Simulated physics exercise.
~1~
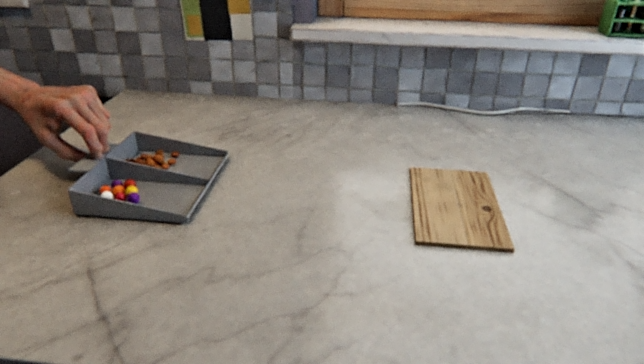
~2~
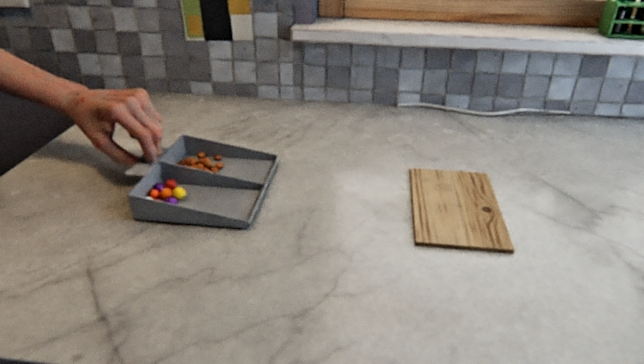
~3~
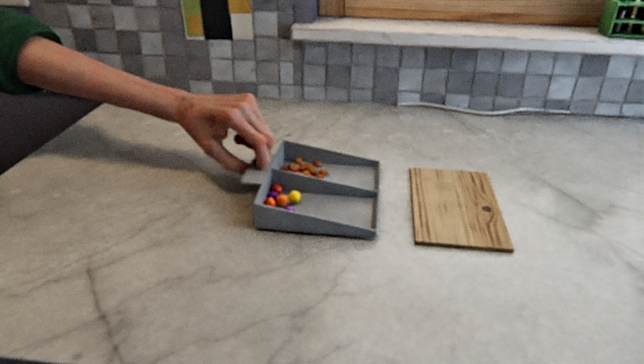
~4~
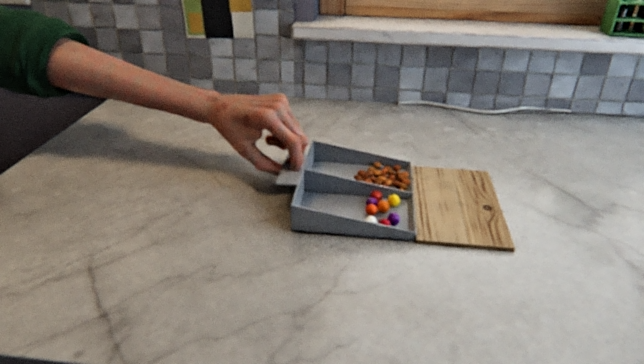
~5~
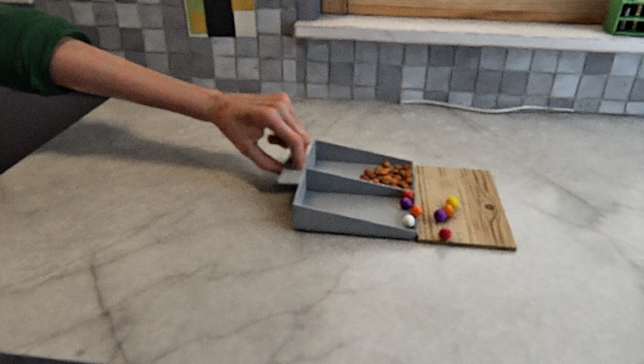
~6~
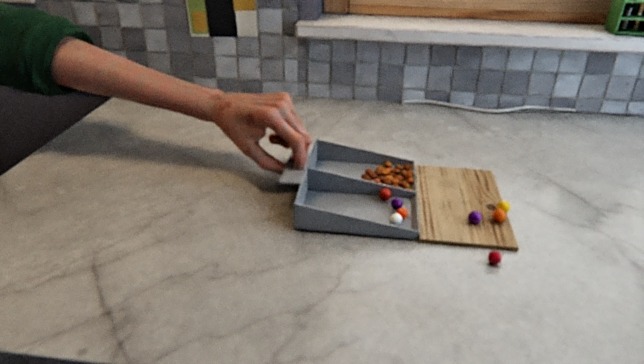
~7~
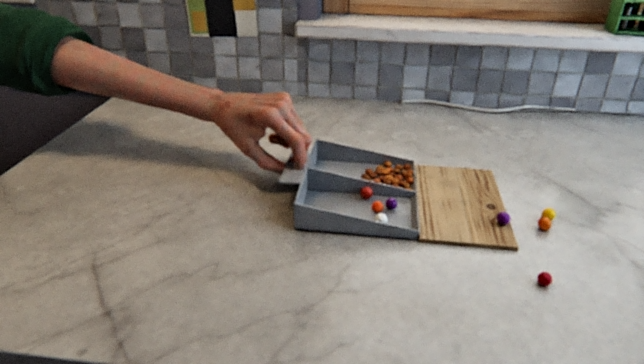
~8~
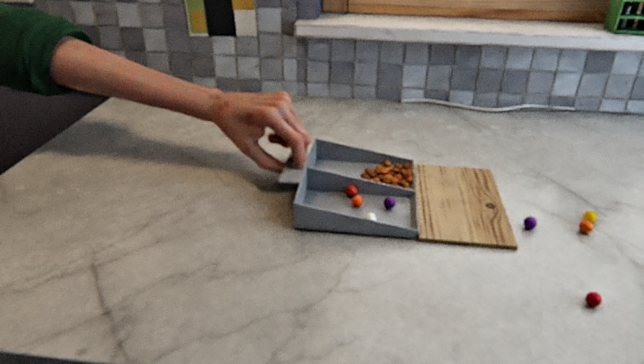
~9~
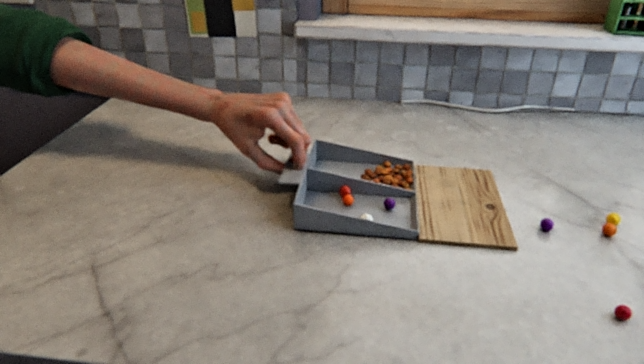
Divided grey tray pushed right by a hand stopping against a wooden board, some colourful balls rolling out, brown pieces staying inside.
